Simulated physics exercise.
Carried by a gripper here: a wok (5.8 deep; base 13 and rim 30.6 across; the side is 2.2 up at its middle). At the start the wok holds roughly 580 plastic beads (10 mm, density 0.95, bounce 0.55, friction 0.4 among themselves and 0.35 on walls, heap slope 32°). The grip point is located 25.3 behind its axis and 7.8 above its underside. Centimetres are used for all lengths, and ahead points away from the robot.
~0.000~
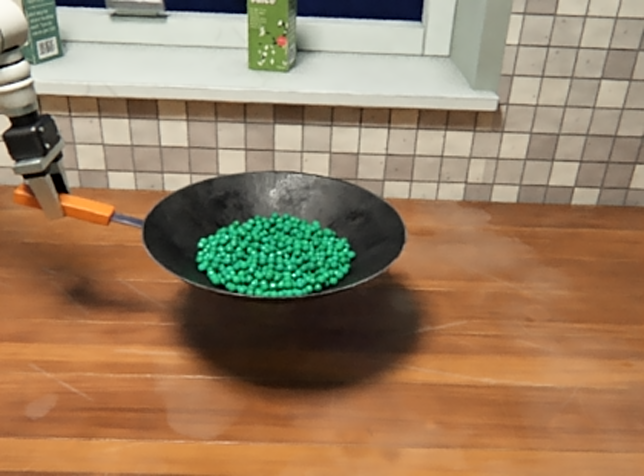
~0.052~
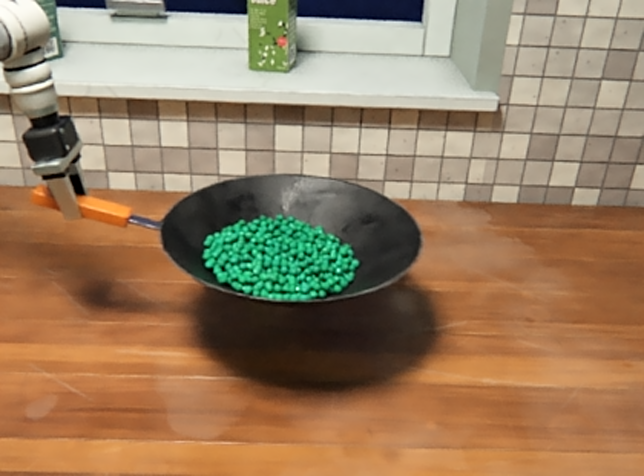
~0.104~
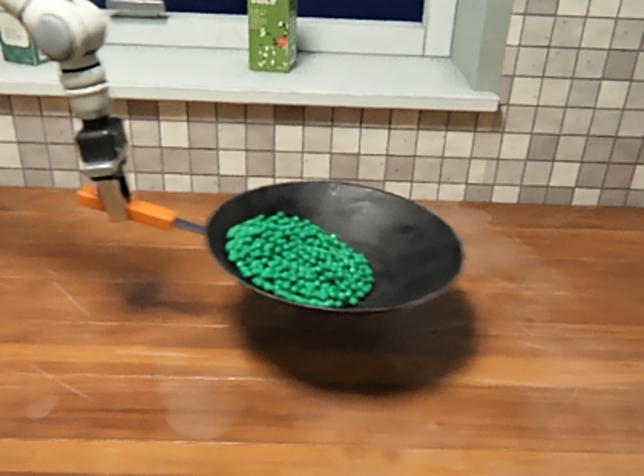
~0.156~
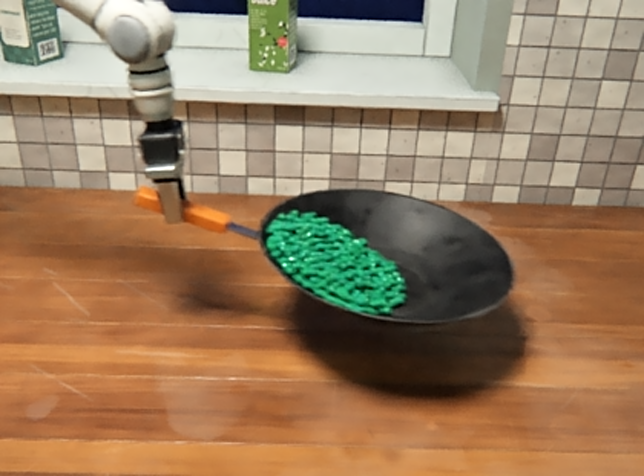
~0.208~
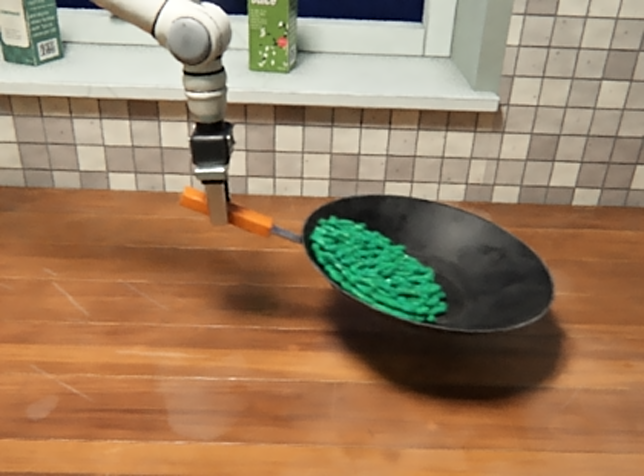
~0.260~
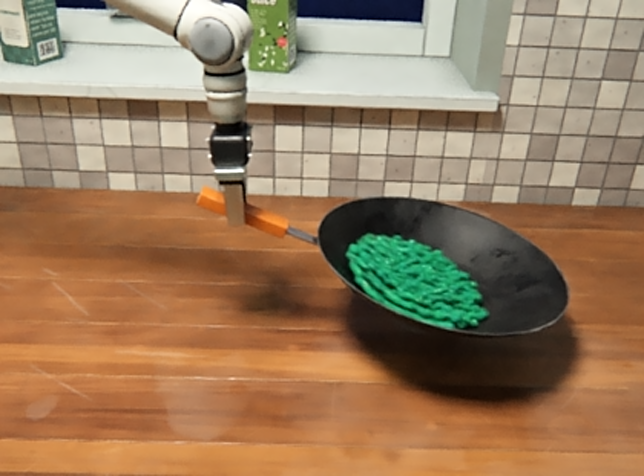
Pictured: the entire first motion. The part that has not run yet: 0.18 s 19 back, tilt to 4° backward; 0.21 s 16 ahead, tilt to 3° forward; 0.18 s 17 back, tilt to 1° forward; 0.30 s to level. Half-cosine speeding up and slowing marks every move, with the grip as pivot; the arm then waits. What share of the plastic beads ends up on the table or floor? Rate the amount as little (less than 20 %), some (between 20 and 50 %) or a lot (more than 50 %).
Some - between 20 and 50 %.
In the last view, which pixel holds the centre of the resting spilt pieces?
(175, 330).
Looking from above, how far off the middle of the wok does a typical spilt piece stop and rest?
20 cm or so.
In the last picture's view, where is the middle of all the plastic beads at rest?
Around (266, 263).
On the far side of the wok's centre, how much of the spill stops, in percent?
That comes to around 10 percent.
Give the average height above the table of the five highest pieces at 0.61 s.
They are some 32 cm up.
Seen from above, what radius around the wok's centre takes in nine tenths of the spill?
That distance is around 55 cm.
After 0.61 s, tilted 2° forward, highest piece 34 above the table; 319 in the wok, 257 in flight or on a rim.
After 0.96 s, level, highest piece 27 above the table; 384 in the wok, 174 on the table or floor, 18 in flight or on a rim.
After 1.33 s, level, highest piece 12 above the table; 385 in the wok, 191 on the table or floor.
After 2.38 s, level, highest piece 12 above the table; 385 in the wok, 191 on the table or floor.
In the end, 385 in the wok, 191 on the table or floor. That is 33 % on the table or floor.
